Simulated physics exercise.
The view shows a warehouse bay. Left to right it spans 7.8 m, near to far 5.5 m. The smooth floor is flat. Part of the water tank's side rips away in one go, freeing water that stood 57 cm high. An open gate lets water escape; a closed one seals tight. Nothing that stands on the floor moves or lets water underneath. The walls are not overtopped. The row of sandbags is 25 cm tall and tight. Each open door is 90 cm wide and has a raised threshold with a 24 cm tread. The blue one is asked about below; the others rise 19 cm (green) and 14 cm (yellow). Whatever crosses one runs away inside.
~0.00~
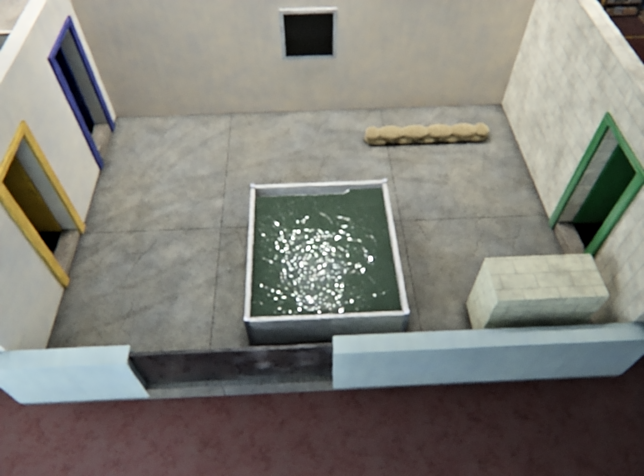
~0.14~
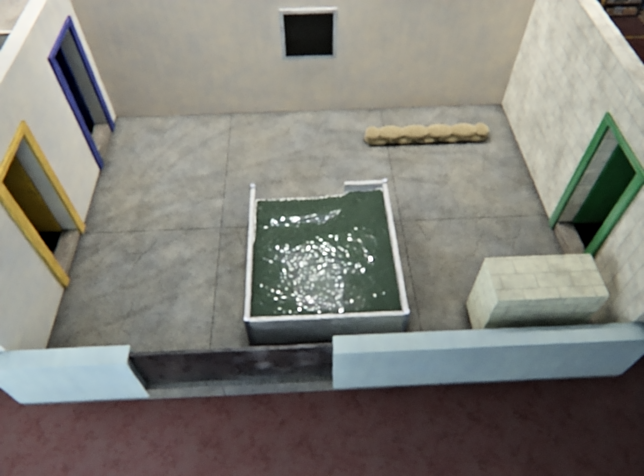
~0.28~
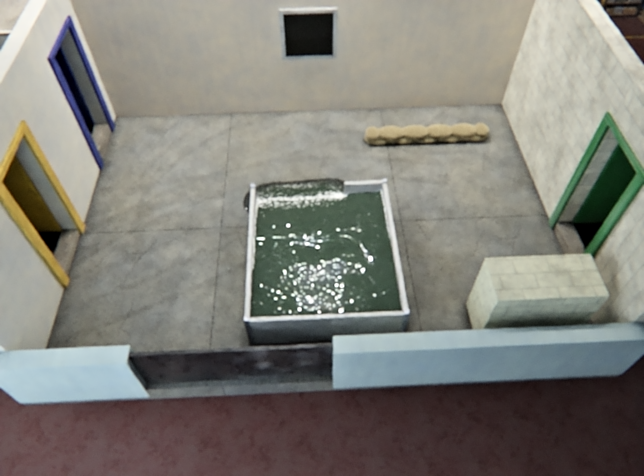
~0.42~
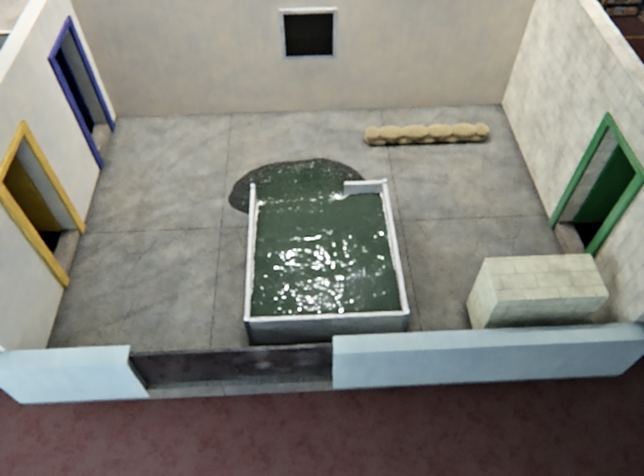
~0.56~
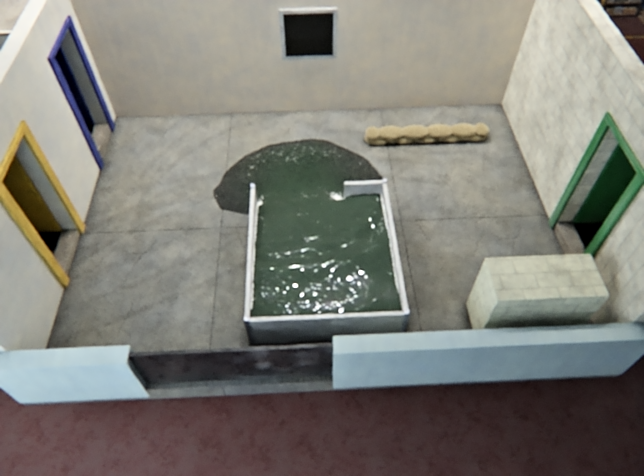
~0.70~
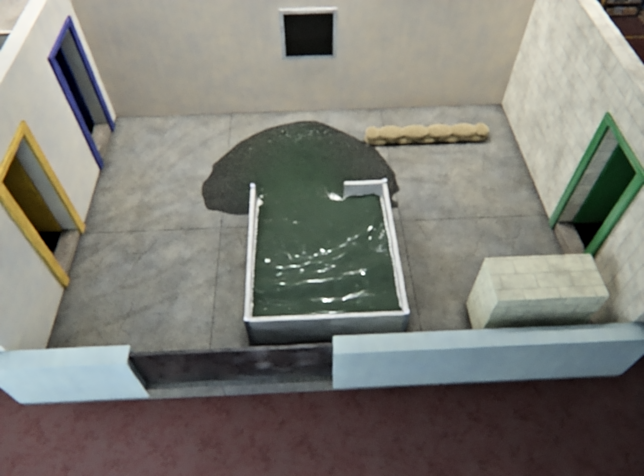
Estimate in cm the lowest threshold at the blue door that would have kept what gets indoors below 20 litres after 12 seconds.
Some 20 cm above the ground.
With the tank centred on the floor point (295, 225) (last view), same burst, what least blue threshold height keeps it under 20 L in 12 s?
Some 23 cm.
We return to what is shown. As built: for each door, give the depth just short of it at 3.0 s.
In cm: Green 0, blue 24, yellow 0.
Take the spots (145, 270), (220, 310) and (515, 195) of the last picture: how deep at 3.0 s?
Roughly 0, 0 and 0 cm, in turn.
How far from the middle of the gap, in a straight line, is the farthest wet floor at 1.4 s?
About 3.2 m.
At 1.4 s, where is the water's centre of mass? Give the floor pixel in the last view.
Around (314, 229).
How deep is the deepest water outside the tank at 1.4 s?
Roughly 30 cm.
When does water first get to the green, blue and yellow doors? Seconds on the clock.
Green 5.0 s, blue 2.4 s, yellow 3.4 s.
After 1.4 s water covers 25 % of the floor, deepest (30 cm) near (289, 208); it has not reached the blue door.
After 3.0 s water covers 40 % of the floor, deepest (34 cm) near (116, 119); 24 cm at the blue door, 1 litre in over its 21 cm threshold.
After 12.0 s water covers 100 % of the floor, deepest (11 cm) near (38, 378); 6 cm at the blue door, 17 litres in over its 21 cm threshold.
At the blue door as built, the water arrived by 2.5 s and peaked near 26 cm at 3.2 s.
Run again over the same 12 s with other heights there, 40 litres in over 17.5 cm, 7 litres over 24 cm. The limit of 20 litres is kept from about 20 cm up.
